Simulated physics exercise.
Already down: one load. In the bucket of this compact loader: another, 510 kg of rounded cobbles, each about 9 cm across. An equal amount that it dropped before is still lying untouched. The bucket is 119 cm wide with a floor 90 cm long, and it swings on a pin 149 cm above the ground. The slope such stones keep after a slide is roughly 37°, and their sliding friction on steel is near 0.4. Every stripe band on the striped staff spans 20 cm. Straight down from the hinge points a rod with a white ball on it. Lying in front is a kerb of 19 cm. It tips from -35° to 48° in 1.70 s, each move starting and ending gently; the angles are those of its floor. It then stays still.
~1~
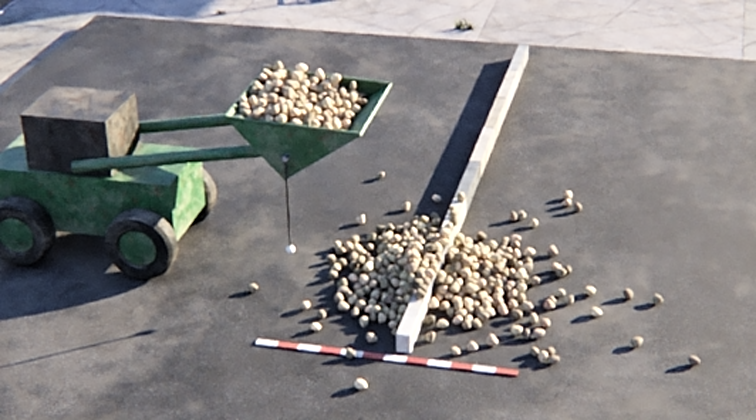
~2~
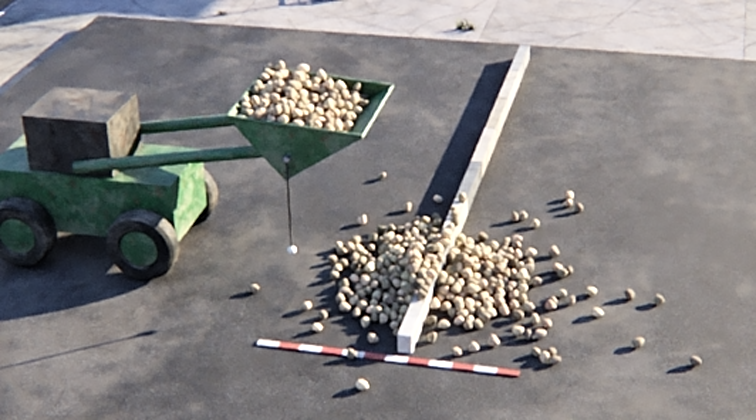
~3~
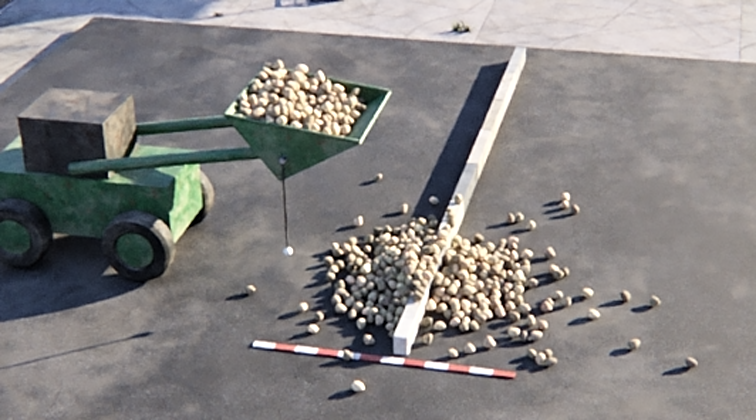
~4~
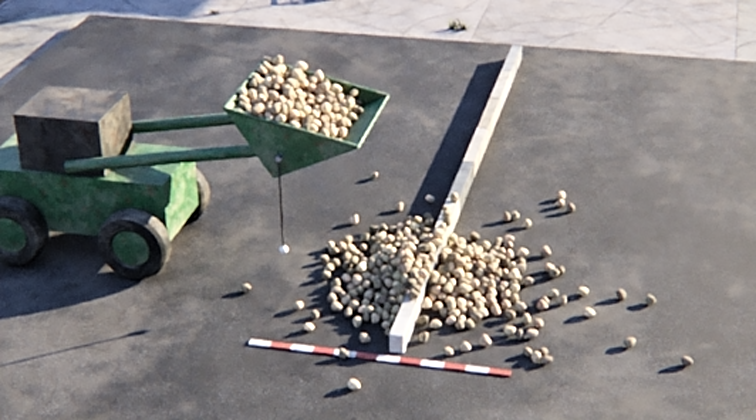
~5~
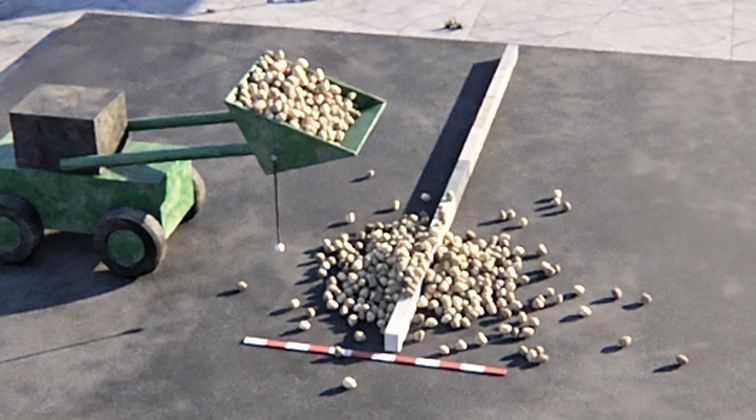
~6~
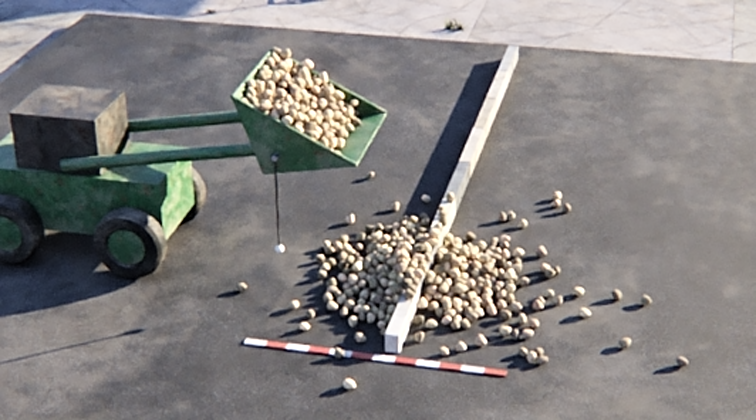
The green loader's raised bucket, heaped with pale round stones, tilted slowly forward, its front edge sinking while the stones stayed piled inside, above an earlier heap lying still across a pale kerb.
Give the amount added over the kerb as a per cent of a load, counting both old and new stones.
About 11 per cent of a load.
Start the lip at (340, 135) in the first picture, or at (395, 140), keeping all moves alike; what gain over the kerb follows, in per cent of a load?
0 % and 45 %.
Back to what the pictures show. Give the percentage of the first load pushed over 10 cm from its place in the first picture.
About 15 %.
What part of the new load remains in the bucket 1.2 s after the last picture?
Held: Around 10 % of the load.
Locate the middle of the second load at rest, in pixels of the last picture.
Centre: Approx. (375, 257).
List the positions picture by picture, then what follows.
Lip at (361, 135), floor tilted -35°, highest stones at (282, 78). The earlier load is highest near (428, 247), 27 cm above ground level, 60 % on this side of the kerb, 40 % over the kerb, in the first picture.
Lip at (363, 137), floor tilted -34°, highest stones at (284, 78), in the second picture.
Lip at (360, 142), floor tilted -30°, highest stones at (276, 76), in the third picture.
Lip at (358, 147), floor tilted -25°, highest stones at (267, 72), in the fourth picture.
Lip at (356, 154), floor tilted -19°, highest stones at (268, 67), in the fifth picture.
Lip at (356, 165), floor tilted -11°, highest stones at (275, 63), in the sixth picture.
Then, 0.7 s after the last picture the floor is at 35°; in per cent of one load, 90 in the bucket, 70 on this side of the kerb, 40 over the kerb; the foremost stones are at (604, 320).
Then, 1.2 s after the last picture the floor is at 48°; in per cent of one load, 12 in the bucket, 146 on this side of the kerb, 42 over the kerb; the foremost stones are at (604, 320).
Then, 1.6 s after the last picture the floor is at 48°; in per cent of one load, 0 in the bucket, 152 on this side of the kerb, 49 over the kerb; the foremost stones are at (604, 320).
Then, 4.3 s after the last picture the floor is at 48°; in per cent of one load, 0 in the bucket, 149 on this side of the kerb, 51 over the kerb; the foremost stones are at (604, 320). Net gain over the kerb, 11.
